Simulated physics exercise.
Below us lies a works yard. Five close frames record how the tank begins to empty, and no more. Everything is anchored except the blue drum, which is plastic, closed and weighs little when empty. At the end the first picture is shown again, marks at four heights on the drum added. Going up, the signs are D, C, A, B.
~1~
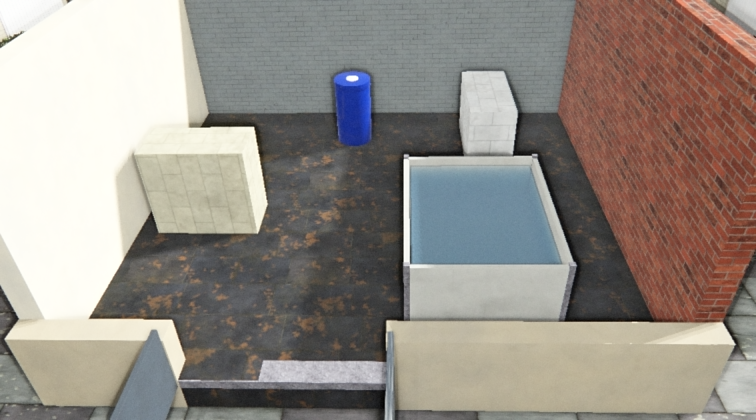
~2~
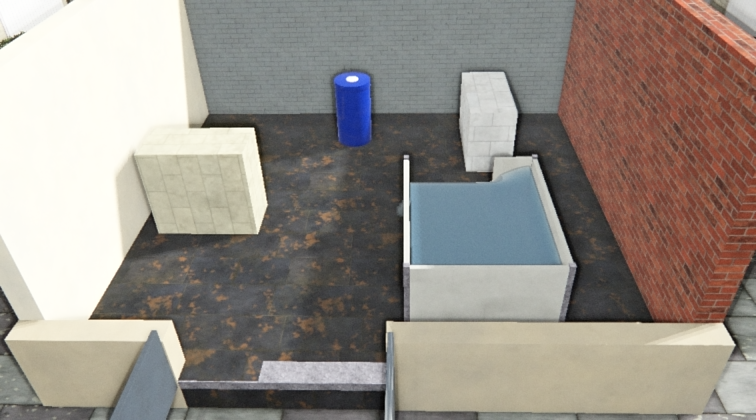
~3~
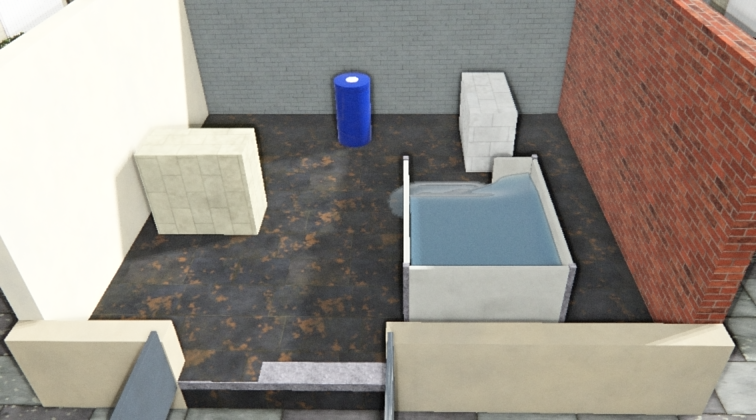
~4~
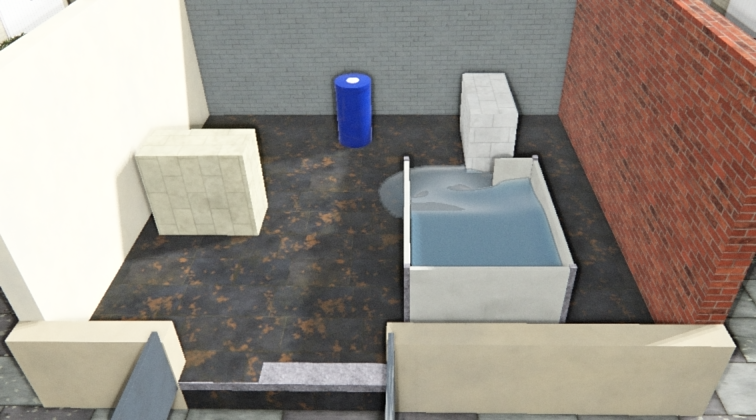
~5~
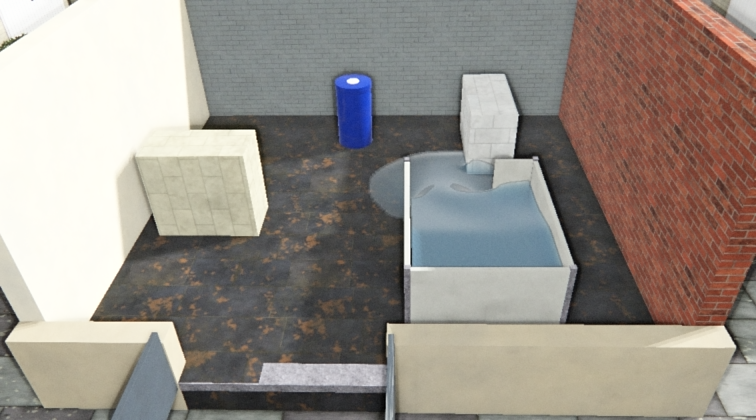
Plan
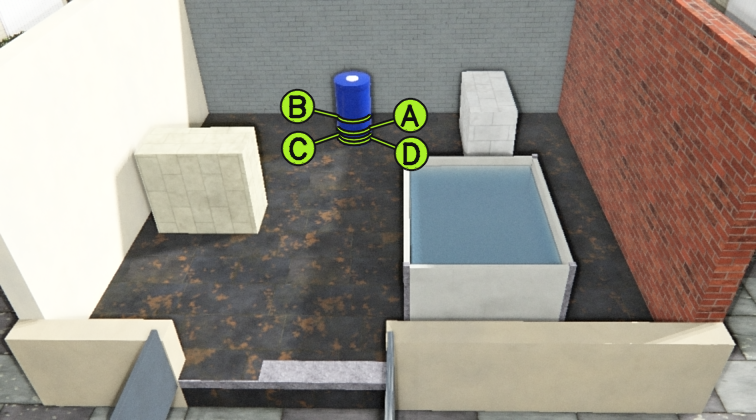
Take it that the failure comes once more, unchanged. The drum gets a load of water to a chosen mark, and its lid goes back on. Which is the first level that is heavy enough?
Go for B.
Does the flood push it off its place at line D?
Yes.
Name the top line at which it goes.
It is A.
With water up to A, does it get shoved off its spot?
Yes, that goes wrong.
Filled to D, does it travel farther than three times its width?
Yes, clearly.
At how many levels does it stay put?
One of the four.
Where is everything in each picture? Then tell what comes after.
Lid of the blue drum at (351, 79); tank full, its middle at (478, 212); open gate at (279, 324).
Water covers 2 % of the ground, mostly out of sight from here.
Water covers 4 % of the ground, mostly out of sight from here.
Water covers 7 % of the ground, mostly out of sight from here.
Lid of the blue drum at (352, 82); water covers 9 % of the ground and is seen nearest the drum at (417, 157).
On the marked copy, A at (353, 133); B at (352, 121); C at (353, 139); D at (354, 143); from the bottom up D, C, A, B.
With A, it is pushed about twice its own width away.
With B, it does not move.
With C, it is pushed about 4 times its own width away.
With D, it is pushed about 5 times its own width away.
